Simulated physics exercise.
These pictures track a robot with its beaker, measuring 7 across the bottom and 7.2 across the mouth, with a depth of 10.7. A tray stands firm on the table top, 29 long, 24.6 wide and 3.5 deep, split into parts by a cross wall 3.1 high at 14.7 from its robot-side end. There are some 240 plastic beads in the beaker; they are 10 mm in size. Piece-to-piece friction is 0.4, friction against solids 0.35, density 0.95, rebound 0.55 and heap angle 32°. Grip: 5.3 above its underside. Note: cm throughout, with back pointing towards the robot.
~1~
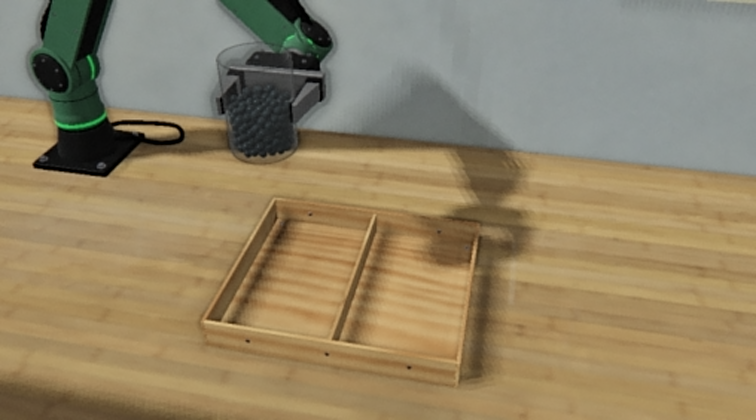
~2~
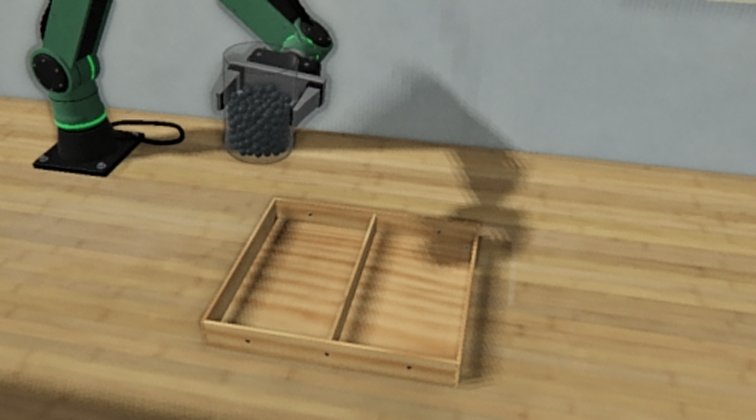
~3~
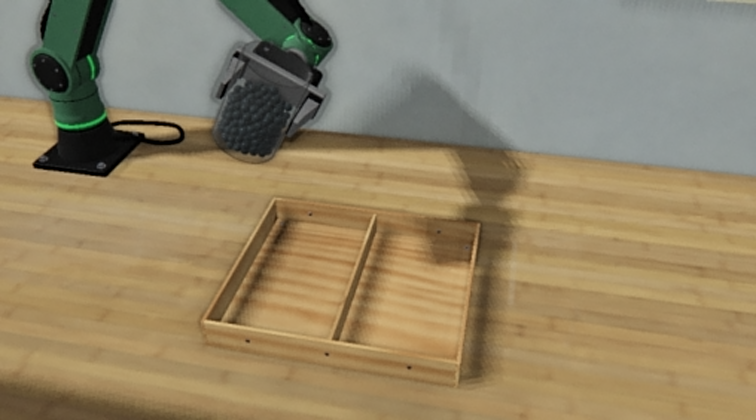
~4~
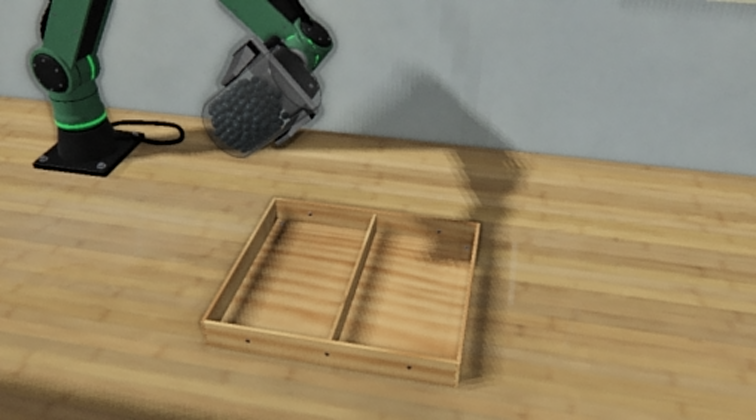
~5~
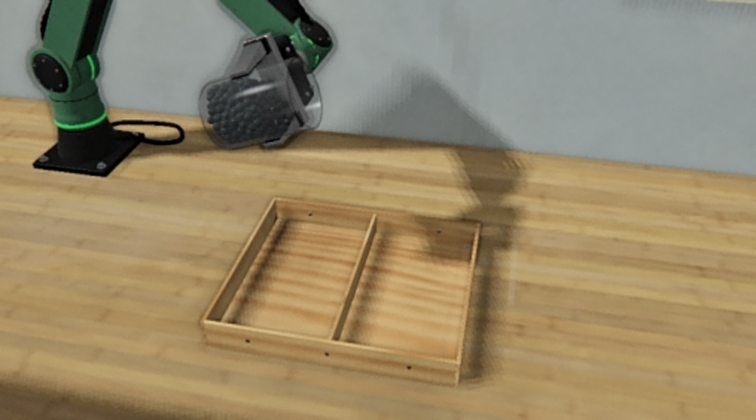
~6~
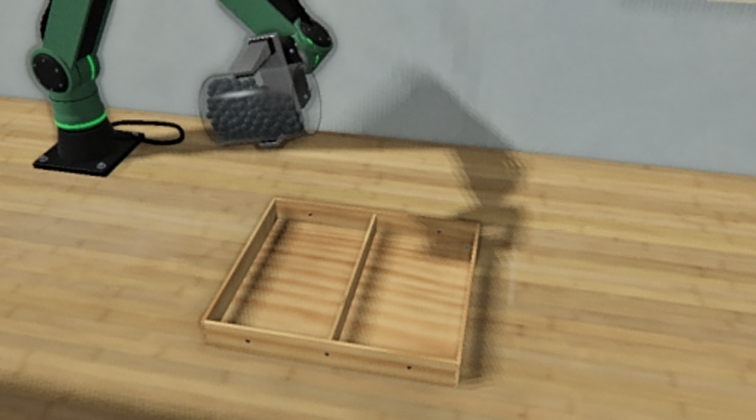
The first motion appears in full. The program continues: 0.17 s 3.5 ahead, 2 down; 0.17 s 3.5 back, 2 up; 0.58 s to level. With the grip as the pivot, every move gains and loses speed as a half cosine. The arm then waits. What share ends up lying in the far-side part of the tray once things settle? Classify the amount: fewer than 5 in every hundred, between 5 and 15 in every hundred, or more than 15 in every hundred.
Fewer than 5 in every hundred.
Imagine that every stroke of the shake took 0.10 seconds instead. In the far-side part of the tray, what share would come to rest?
I'd expect some 10 per cent.
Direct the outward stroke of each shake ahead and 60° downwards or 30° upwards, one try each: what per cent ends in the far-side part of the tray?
Result: Approx. 0 % and 5 %, one try each.
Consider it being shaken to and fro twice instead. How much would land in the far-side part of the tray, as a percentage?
0 %.
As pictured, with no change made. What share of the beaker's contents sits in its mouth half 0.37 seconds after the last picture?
Around 30 in a hundred.
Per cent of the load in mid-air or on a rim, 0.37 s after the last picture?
3 per cent.
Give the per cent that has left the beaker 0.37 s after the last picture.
About 5 per cent.
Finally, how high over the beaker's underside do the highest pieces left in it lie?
Around 7.5 cm up.
Then, 0.37 s on, tilted 77° forward, highest piece 27 above the table; 230 in the beaker, 7 in flight or on a rim.
Then, 0.74 s on, tilted 18° forward, highest piece 29 above the table; 228 in the beaker, 8 in the robot-side part, 1 in the far-side part.
Then, 1.12 s on, level, highest piece 28 above the table; 228 in the beaker, 8 in the robot-side part, 1 in the far-side part.
Then, 2.17 s on, level, highest piece 28 above the table; 228 in the beaker, 8 in the robot-side part, 1 in the far-side part.
In the end, 228 in the beaker, 8 in the robot-side part, 1 in the far-side part. That is 0 % in the far-side part of the tray.
